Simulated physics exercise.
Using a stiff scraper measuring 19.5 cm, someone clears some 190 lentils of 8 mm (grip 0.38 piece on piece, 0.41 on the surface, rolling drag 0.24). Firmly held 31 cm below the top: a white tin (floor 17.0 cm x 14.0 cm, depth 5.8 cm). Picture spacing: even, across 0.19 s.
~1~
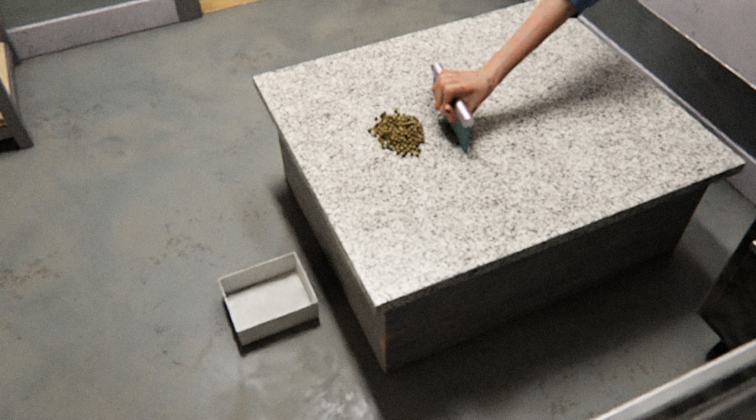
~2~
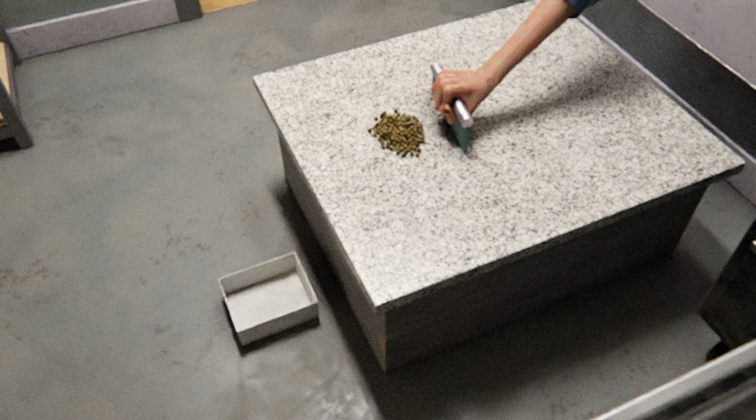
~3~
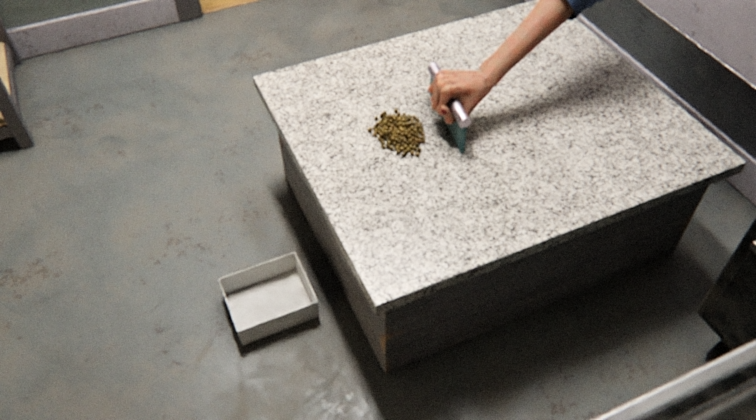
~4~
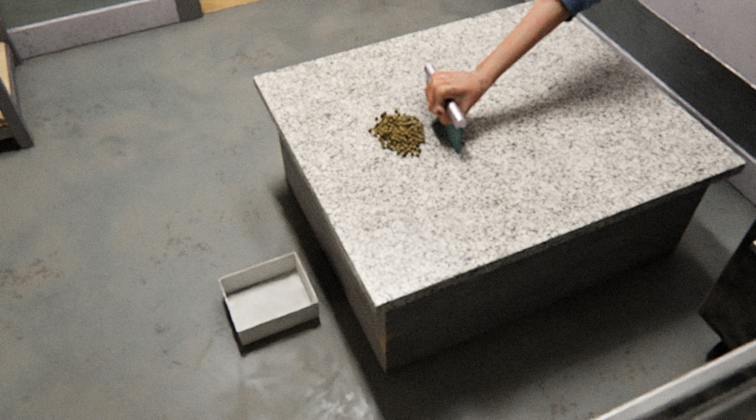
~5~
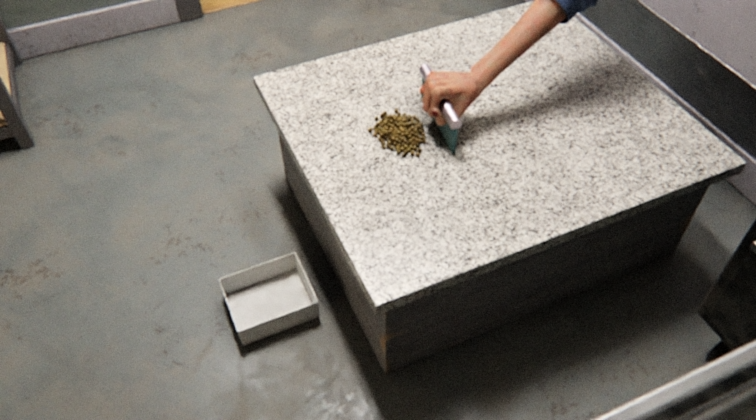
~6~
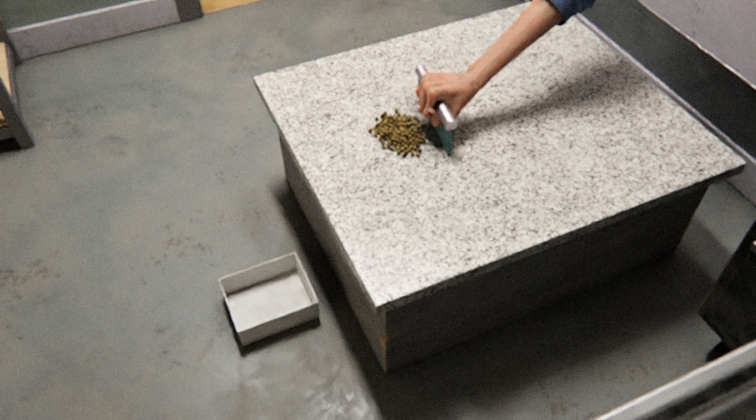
A hand holding a scraper with a dark green blade slides it slowly a short way left across a speckled tabletop toward a small pile of lentils, which stays still, as does the white tin below the table.
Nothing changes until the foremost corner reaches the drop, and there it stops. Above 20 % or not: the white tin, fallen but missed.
White tin: Not above; fallen but missed: Above.
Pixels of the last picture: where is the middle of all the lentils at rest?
The centre ends up near (279, 252) in the last picture.
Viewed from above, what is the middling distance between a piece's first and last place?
Some 28 cm.
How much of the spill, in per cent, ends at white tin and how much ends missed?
The white tin catches 5 %, and 75 % is missed.
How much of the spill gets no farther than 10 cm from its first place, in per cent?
About 0 %.
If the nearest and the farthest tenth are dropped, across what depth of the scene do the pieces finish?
16 cm.
Then, 0.47 s after the last picture, scraper 16 cm from its start, spill 13 cm wide; still on top 100 %.
Then, 0.95 s after the last picture, scraper 28 cm from its start, spill 14 cm wide; still on top 100 %.
Then, 1.35 s after the last picture, scraper 32 cm from its start, spill 17 cm wide; white tin 5 %, off the edge, not caught 75 %, still on top 20 %.
In the end, white tin 5 %, fallen but missed 75 %, still on top 20 %.
